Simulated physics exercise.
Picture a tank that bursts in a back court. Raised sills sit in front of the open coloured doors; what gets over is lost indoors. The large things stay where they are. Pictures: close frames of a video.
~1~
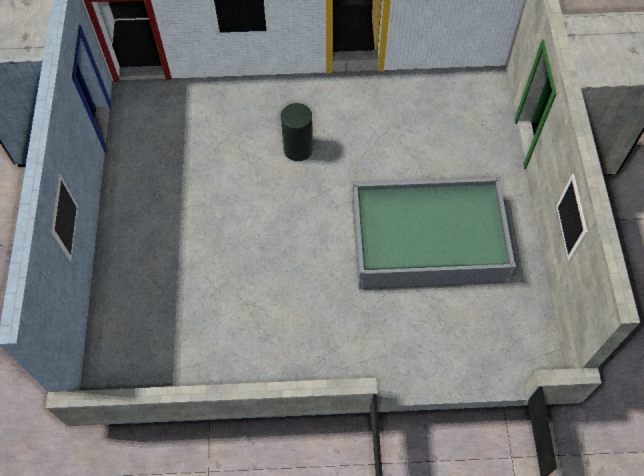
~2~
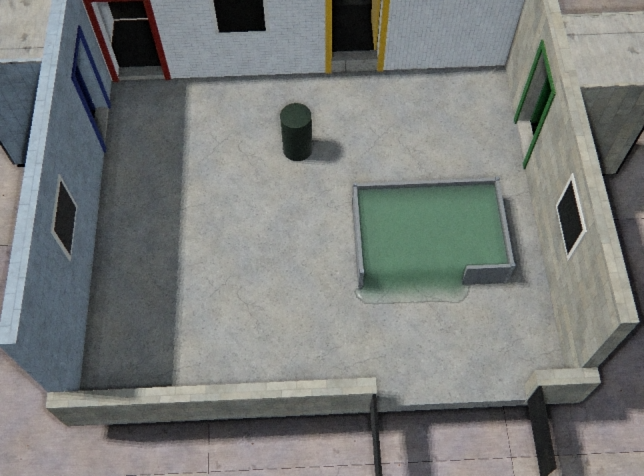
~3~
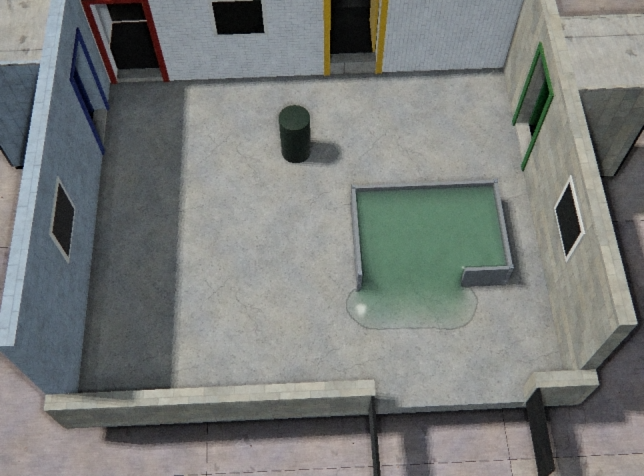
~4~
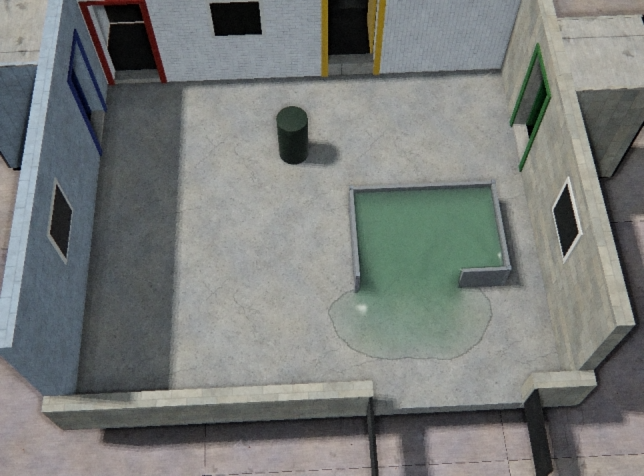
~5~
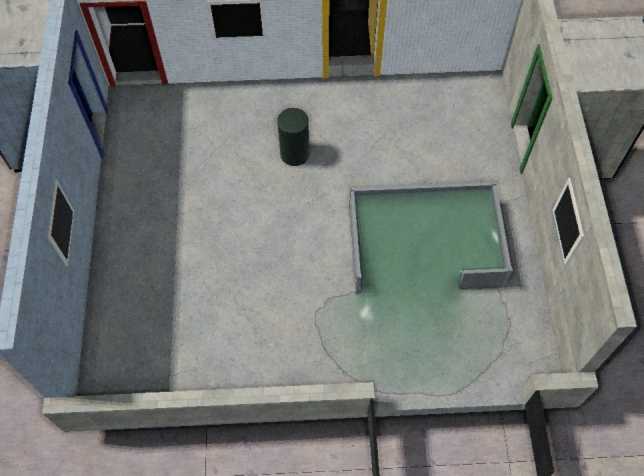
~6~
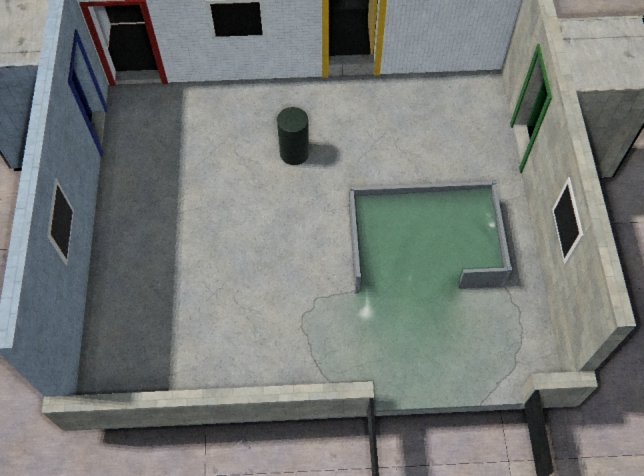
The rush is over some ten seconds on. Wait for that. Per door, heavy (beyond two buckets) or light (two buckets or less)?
Yellow door - light; red door - light; green door - light; blue door - light.
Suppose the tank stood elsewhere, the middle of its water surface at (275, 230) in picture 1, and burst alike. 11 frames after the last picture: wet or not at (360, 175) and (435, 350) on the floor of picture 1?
One after the other: Untouched, reached.
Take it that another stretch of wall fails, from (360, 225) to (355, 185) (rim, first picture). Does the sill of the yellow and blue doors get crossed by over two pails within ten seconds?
Going door by door: The yellow one stays safe, and the blue one gets too much.
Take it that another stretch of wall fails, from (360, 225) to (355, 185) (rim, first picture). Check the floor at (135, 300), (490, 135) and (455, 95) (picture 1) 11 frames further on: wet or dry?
Log: Point 1 inundated; point 2 unreached; point 3 unreached.
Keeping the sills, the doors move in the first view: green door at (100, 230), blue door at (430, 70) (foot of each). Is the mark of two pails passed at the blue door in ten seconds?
Well, the blue one simply keeps within it.
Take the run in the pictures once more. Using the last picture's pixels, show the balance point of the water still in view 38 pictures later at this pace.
I'd put my finger on (303, 295).
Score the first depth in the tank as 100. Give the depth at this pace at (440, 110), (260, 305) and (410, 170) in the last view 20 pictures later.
In order: 0, 2, 0 %.
A moment on, water covers 15 % of the floor; the yellow door not reached, the red door not reached, the green door not reached, the blue door not reached.
Next, water covers 15 % of the floor; the yellow door not reached, the red door not reached, the green door not reached, the blue door not reached.
Then, water covers 30 % of the floor; the yellow door not reached, the red door not reached, the green door not reached, the blue door not reached.
Later, water covers 35 % of the floor; the yellow door not reached, the red door not reached, the green door not reached, the blue door wet at the sill, nothing in.
In the end, water covers 55 % of the floor; the yellow door not reached, the red door wet at the sill, nothing in, the green door not reached, the blue door wet at the sill, nothing in.
